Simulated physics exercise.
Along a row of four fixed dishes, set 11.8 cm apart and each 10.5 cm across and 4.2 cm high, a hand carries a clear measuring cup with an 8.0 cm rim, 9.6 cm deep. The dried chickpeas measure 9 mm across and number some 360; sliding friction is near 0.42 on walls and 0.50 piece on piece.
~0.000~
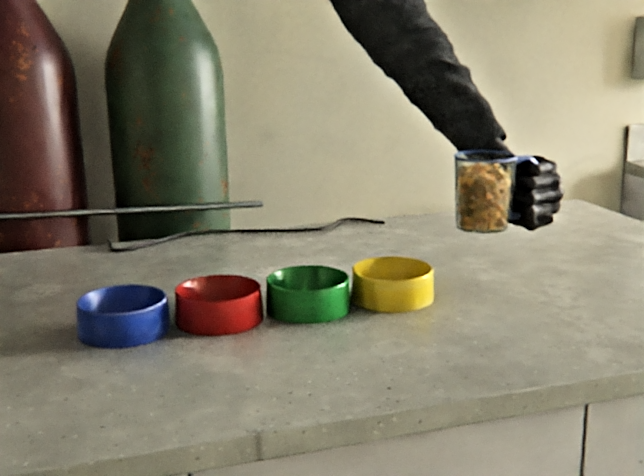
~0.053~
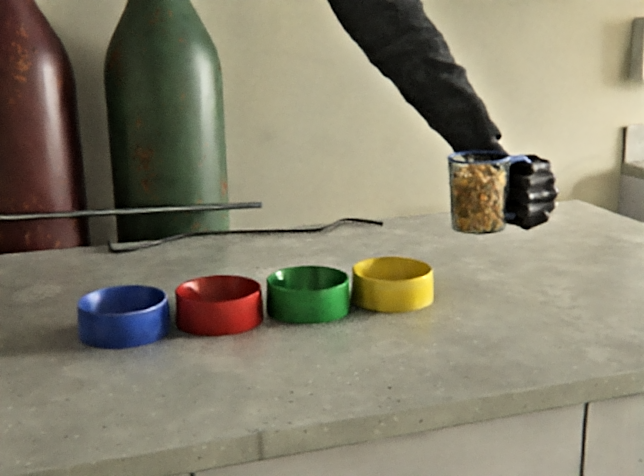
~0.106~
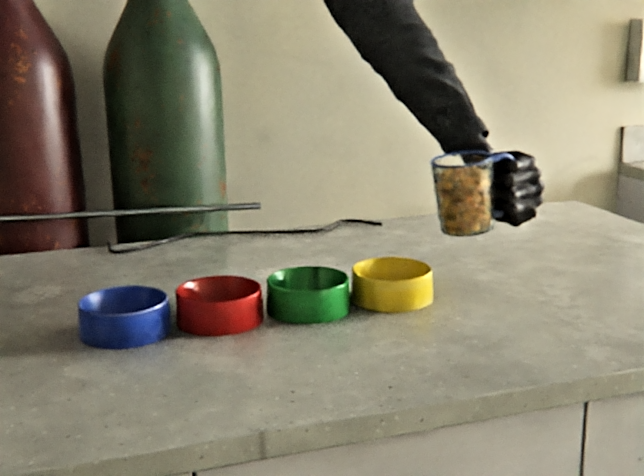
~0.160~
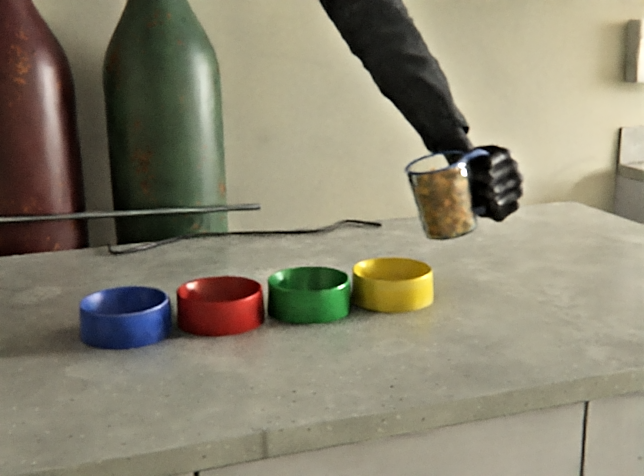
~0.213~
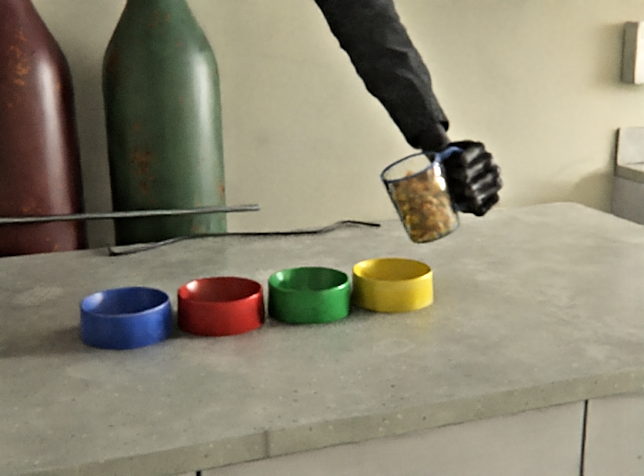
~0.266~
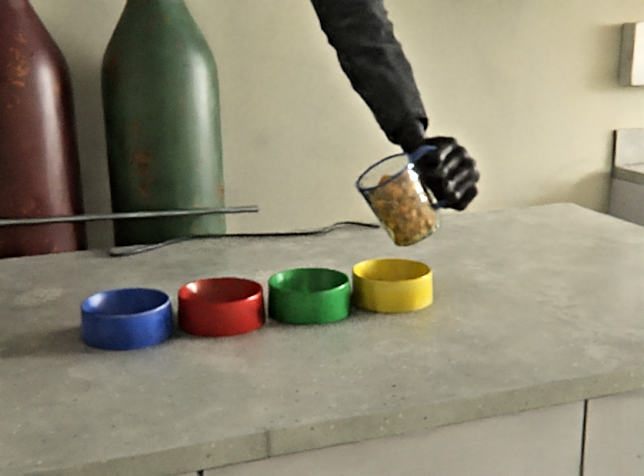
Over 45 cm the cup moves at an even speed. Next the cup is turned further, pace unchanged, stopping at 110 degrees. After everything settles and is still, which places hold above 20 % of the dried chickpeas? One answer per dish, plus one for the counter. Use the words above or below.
Red dish - below; blue dish - above; green dish - below; yellow dish - below; counter - above.
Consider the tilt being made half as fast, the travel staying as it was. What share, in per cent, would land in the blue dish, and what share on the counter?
Then the blue dish would get 80 and the counter 20.
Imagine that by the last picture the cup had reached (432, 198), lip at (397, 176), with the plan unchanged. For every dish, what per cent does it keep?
Per cent kept: Red 0, blue 80, green 0, yellow 0.
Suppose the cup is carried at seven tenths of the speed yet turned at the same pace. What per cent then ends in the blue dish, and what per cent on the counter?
The shares would then be blue 60 and counter 20.
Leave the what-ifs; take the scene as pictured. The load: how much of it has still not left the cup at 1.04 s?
15 per cent.
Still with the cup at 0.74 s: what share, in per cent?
About 95 per cent.
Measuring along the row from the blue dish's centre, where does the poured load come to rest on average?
8 cm to the left.
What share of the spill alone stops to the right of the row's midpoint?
Roughly 0 per cent.
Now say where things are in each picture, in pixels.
Cup at (484, 192), tilt 0 degrees, lip at (458, 158), moved 0.0 cm; middle of the pieces at (487, 197); yellow dish at (392, 269); green dish at (308, 278); red dish at (218, 288); blue dish at (122, 299), in the first frame.
Cup at (479, 192), tilt 2 degrees, lip at (452, 160), moved 0.7 cm; middle of the pieces at (482, 198), in the second frame.
Cup at (464, 194), tilt 7 degrees, lip at (434, 165), moved 2.7 cm; middle of the pieces at (468, 199), in the third frame.
Cup at (444, 196), tilt 15 degrees, lip at (409, 172), moved 5.8 cm; middle of the pieces at (448, 200), in the fourth frame.
Cup at (422, 198), tilt 23 degrees, lip at (384, 180), moved 8.9 cm; middle of the pieces at (427, 202), in the fifth frame.
Cup at (401, 201), tilt 31 degrees, lip at (359, 189), moved 12.0 cm; middle of the pieces at (406, 204); yellow dish at (392, 270); green dish at (309, 280); red dish at (221, 290); blue dish at (126, 302). The cup turns about 150 degrees a second and travels 58 cm a second, in the sixth frame.
After 0.55 s, tilt 73 degrees; cup holds 100 %.
After 0.74 s, tilt 101 degrees; cup holds 95 %, blue 5 %.
After 1.04 s, tilt 110 degrees; cup holds 15 %, blue 40 %.
In the end, at 1.8 s, red 0 %, blue 50 %, green 0 %, yellow 0 %, counter 50 %.
